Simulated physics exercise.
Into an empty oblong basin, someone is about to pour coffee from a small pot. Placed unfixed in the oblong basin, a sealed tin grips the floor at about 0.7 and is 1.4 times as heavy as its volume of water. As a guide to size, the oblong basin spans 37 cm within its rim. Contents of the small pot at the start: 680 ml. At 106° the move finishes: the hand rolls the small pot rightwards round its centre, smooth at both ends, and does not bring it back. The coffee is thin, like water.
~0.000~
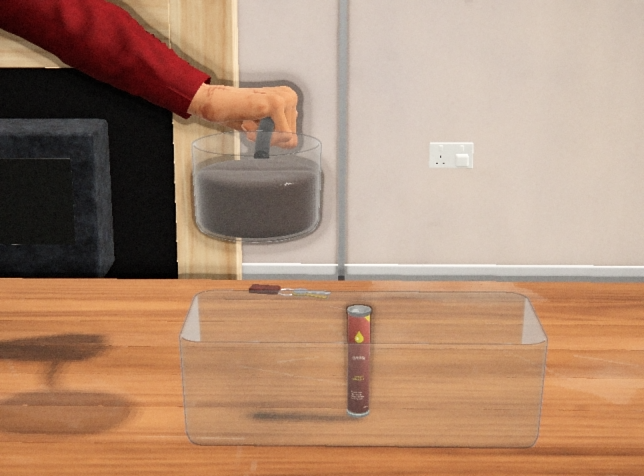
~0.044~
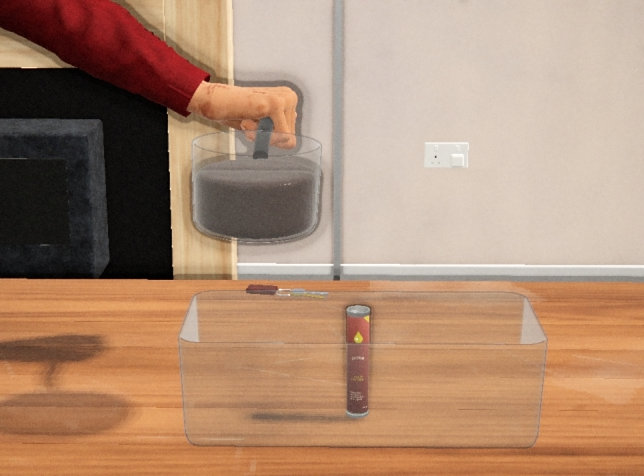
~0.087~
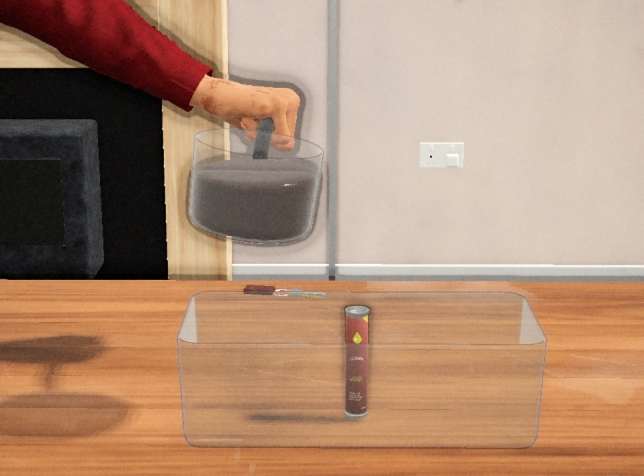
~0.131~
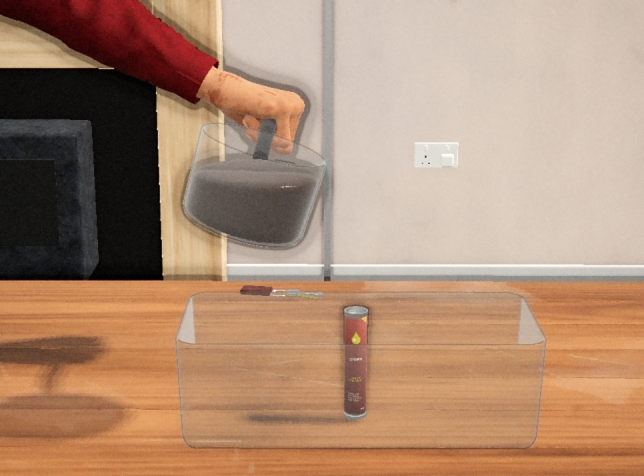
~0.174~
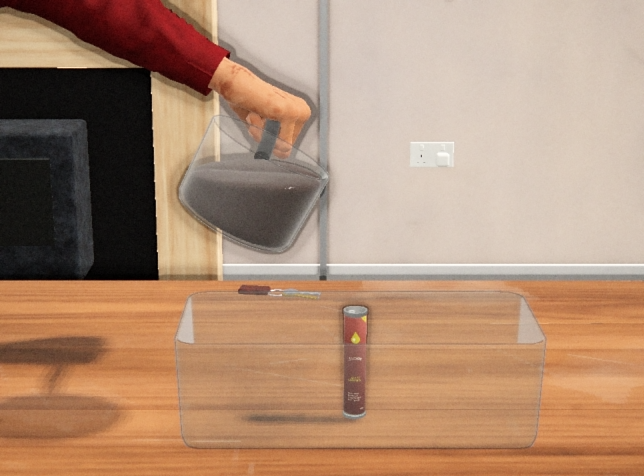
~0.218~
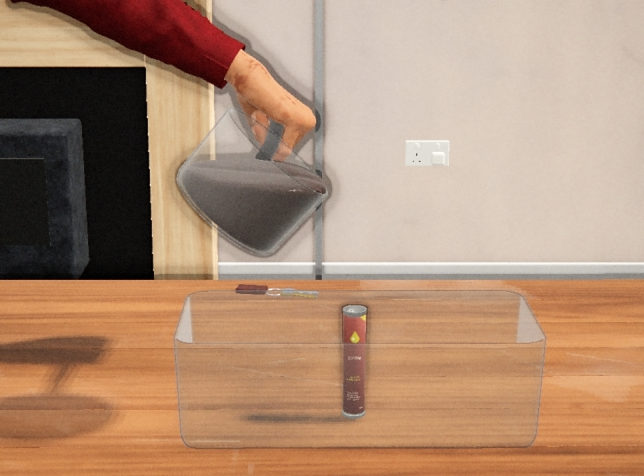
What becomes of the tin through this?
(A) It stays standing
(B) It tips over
Answer: B.
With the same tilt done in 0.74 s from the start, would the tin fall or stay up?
The tin would overturn.
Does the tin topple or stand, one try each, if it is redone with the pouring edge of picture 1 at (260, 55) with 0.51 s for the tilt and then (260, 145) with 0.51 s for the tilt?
Try 1: Tipped over; try 2: Still standing.
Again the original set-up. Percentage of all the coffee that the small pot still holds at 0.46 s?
About 36 per cent.
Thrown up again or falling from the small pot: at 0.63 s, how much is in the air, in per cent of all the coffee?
About 10 per cent.
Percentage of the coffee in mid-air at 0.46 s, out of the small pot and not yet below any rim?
Near 44 per cent of it all.
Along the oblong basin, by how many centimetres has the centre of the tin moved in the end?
7.5 cm.
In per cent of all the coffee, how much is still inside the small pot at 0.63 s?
Around 9 in a hundred.
By 0.46 s the tilt is 103° and 36 per cent is still to pour; the tin stands where it began.
By 0.63 s the tilt is 106° and 9 per cent is still to pour; the tin leans 4°.
By 0.81 s the tilt is 106° and 1 per cent is still to pour; the tin leans 53°.
By 1.01 s the tilt is 106° and 0 per cent is still to pour; the tin lies on its side.
At rest the tin lies on its side.
